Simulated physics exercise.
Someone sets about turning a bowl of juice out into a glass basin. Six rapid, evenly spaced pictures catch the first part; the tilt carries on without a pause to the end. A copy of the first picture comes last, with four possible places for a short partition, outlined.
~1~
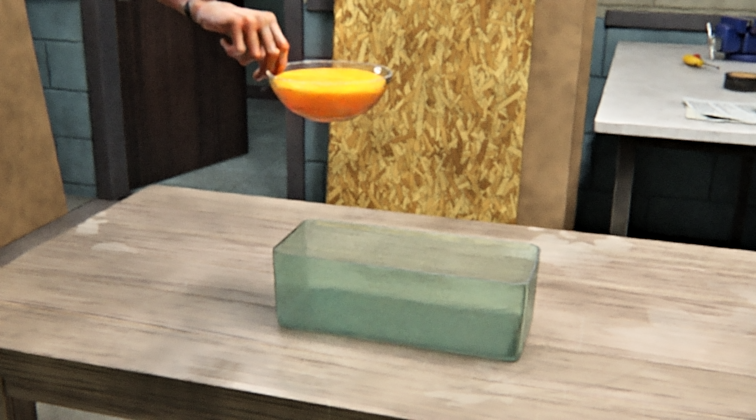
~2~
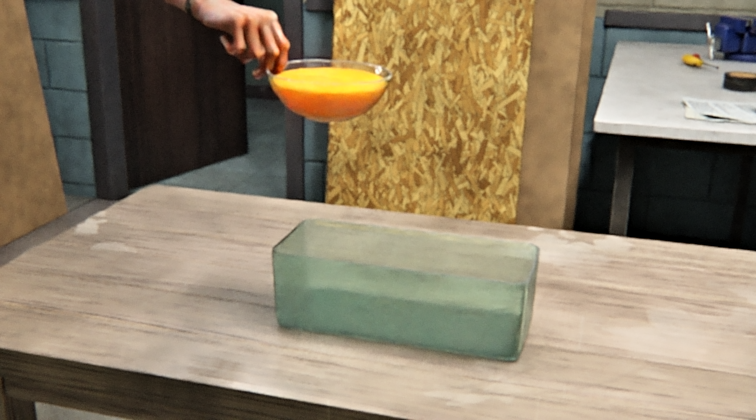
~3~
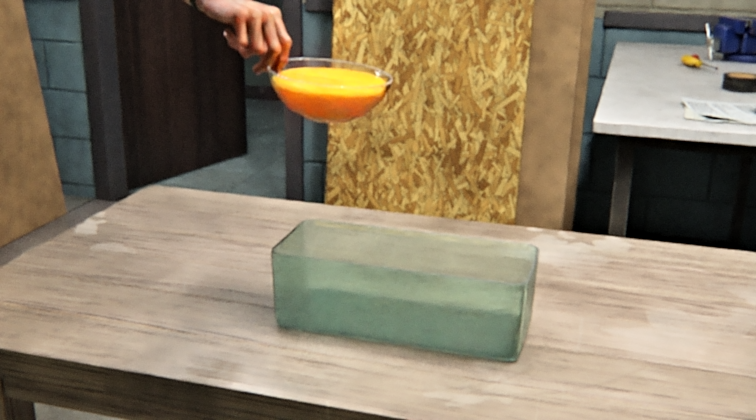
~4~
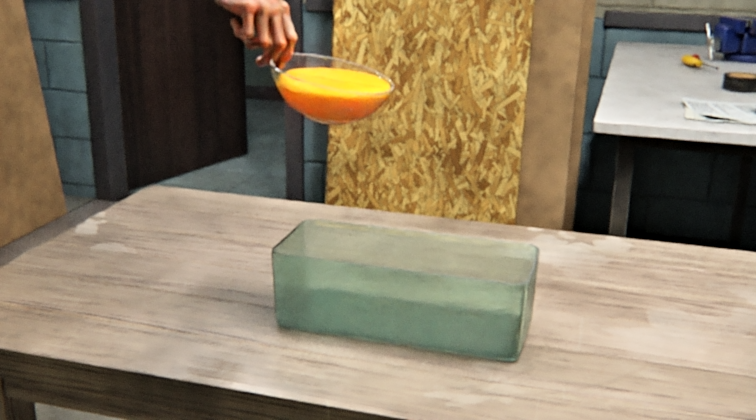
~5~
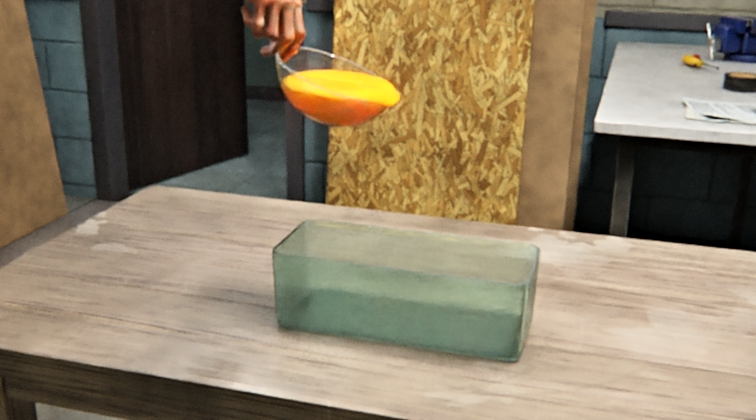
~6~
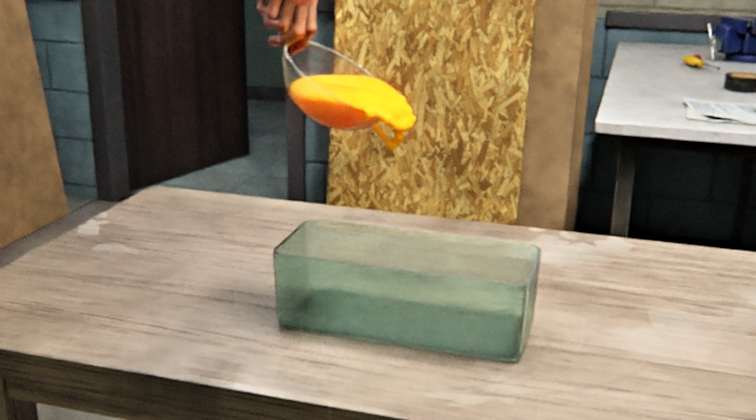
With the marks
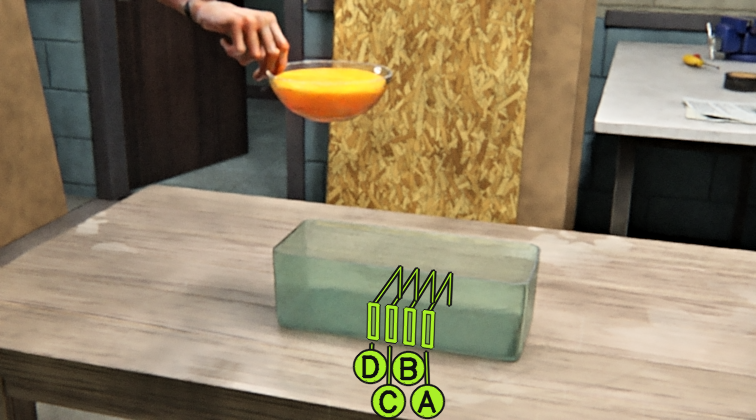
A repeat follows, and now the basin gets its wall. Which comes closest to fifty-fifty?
Go for A.
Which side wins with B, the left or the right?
The right one.
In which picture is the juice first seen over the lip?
In picture 5.
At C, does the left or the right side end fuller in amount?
The right side.
In lime, A at (426, 352); B at (407, 349); C at (389, 346); D at (371, 344).
If A is chosen, about 51 % ends left of the wall and 47 % right of it.
If B is chosen, about 26 % ends left of the wall and 72 % right of it.
If C is chosen, about 13 % ends left of the wall and 85 % right of it.
If D is chosen, about 6 % ends left of the wall and 92 % right of it.
